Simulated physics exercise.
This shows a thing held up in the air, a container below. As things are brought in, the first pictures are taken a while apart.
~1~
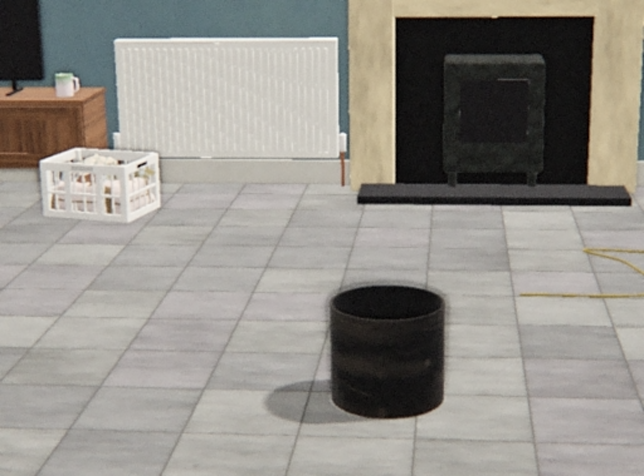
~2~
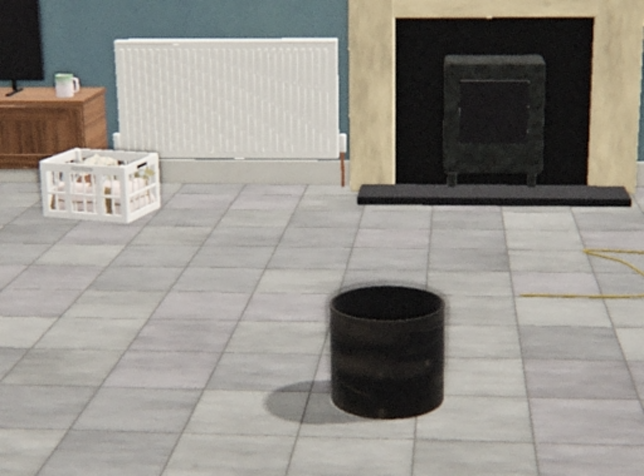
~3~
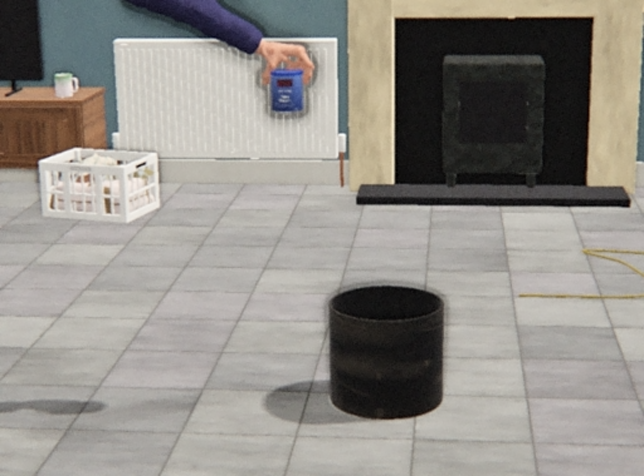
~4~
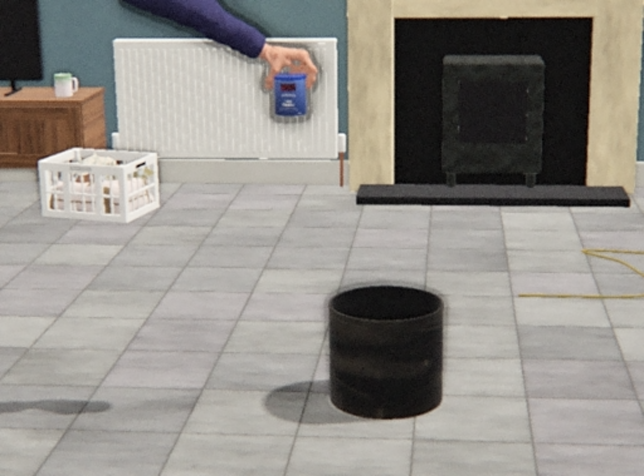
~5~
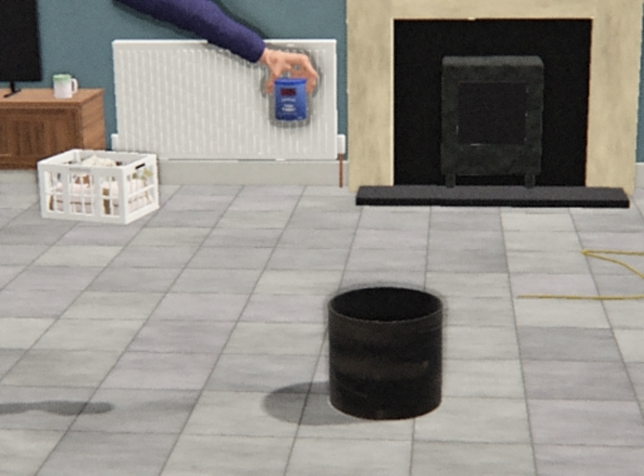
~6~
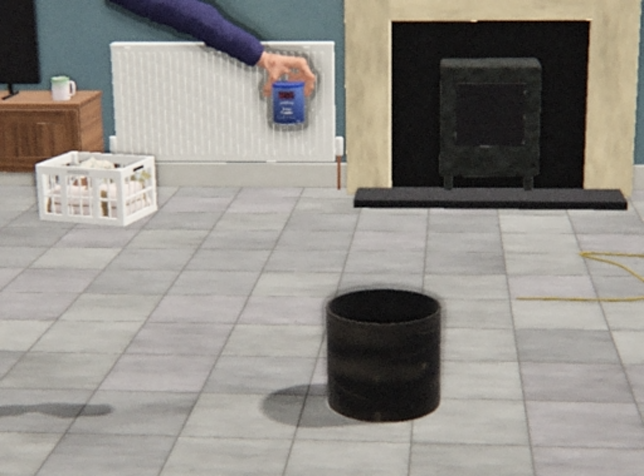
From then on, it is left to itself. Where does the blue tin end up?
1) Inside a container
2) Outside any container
2.
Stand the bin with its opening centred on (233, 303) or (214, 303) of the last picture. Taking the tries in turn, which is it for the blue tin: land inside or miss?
In that order, it is not caught; misses.
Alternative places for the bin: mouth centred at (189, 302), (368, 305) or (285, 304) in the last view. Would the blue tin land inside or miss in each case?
Okay, so it stays out, then it stays out, and then it makes it in.
Then, 0.24 s later than the last frame, blue tin dropping near (290, 177).
Then, 0.40 s later than the last frame, blue tin dropping near (294, 335).
When it is over, the blue tin falls beside it, near (295, 381).
